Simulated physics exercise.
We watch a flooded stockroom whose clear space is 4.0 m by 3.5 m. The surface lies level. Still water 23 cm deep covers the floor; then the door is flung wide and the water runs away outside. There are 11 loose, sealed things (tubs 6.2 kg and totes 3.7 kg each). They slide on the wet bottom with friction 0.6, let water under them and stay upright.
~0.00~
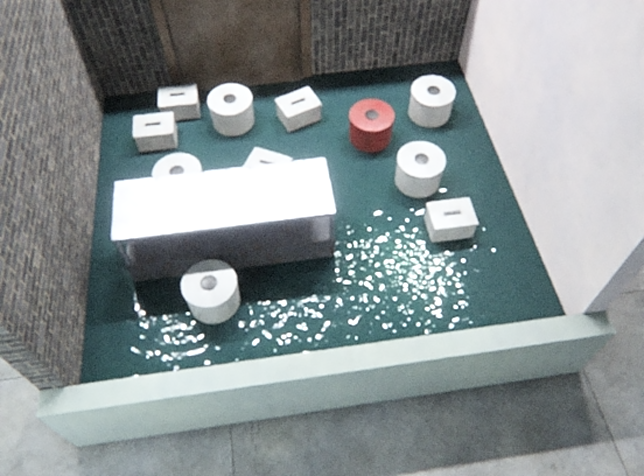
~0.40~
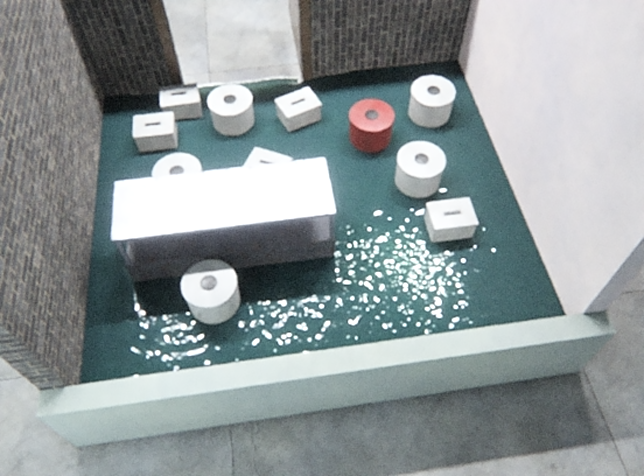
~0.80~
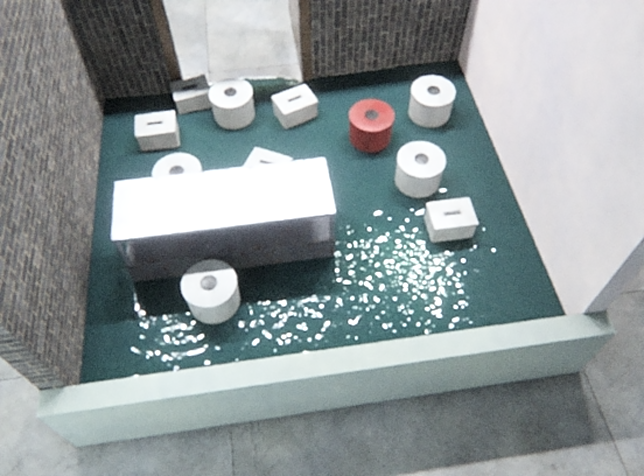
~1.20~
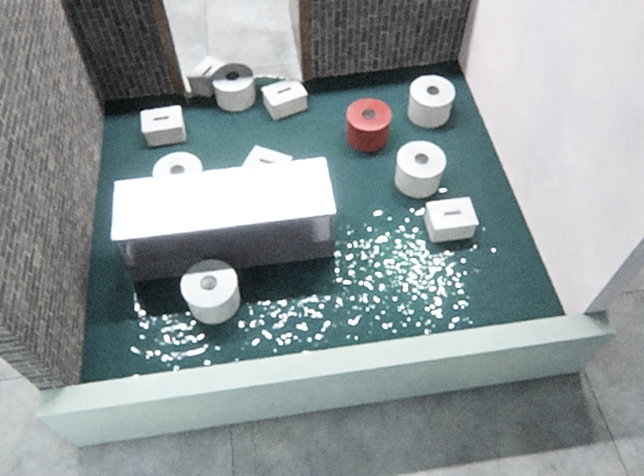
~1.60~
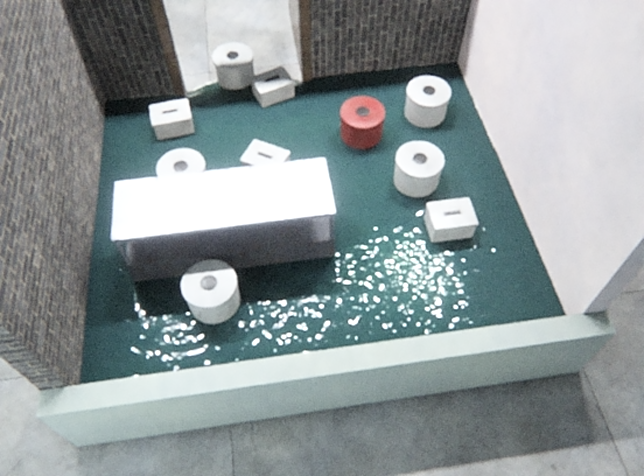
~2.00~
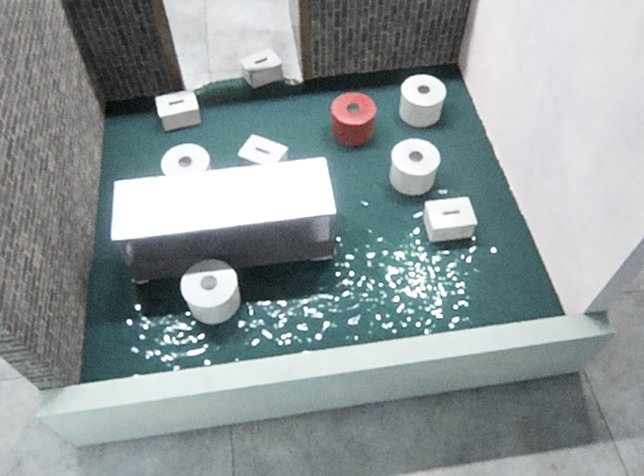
A flooded stockroom with dark green water, brick walls at the back and left and a low pale wall in front, is seen from above by a still camera. White tubs and slotted white totes float around a long white table, with one red tub toward the back right. The brown door at the back opens, nearby totes and a tub drift through the gap, and the red tub slides slightly left.
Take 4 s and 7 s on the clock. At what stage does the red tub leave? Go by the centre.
Expect it between the two times.
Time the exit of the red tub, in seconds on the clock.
At about 5.0 s.
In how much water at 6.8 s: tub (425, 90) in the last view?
About 15 cm.
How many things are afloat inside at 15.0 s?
At that moment 1.
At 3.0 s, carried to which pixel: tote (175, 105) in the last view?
Near (198, 79).
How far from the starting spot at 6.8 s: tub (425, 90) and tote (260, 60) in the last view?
In turn: 120 cm, gone out.
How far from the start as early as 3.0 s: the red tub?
Roughly 50 cm by then.
After 3.0 s the red tub is near (329, 102), 0.5 m from its start, afloat; 3 of 11 are out; 8 afloat.
After 6.8 s the red tub has gone out (at 5.1 s); 6 of 11 are out; 5 afloat.
After 11.0 s the red tub has gone out (at 5.1 s); 9 of 11 are out; 2 afloat.
After 15.0 s the red tub has gone out (at 5.1 s); 10 of 11 are out; 1 afloat.
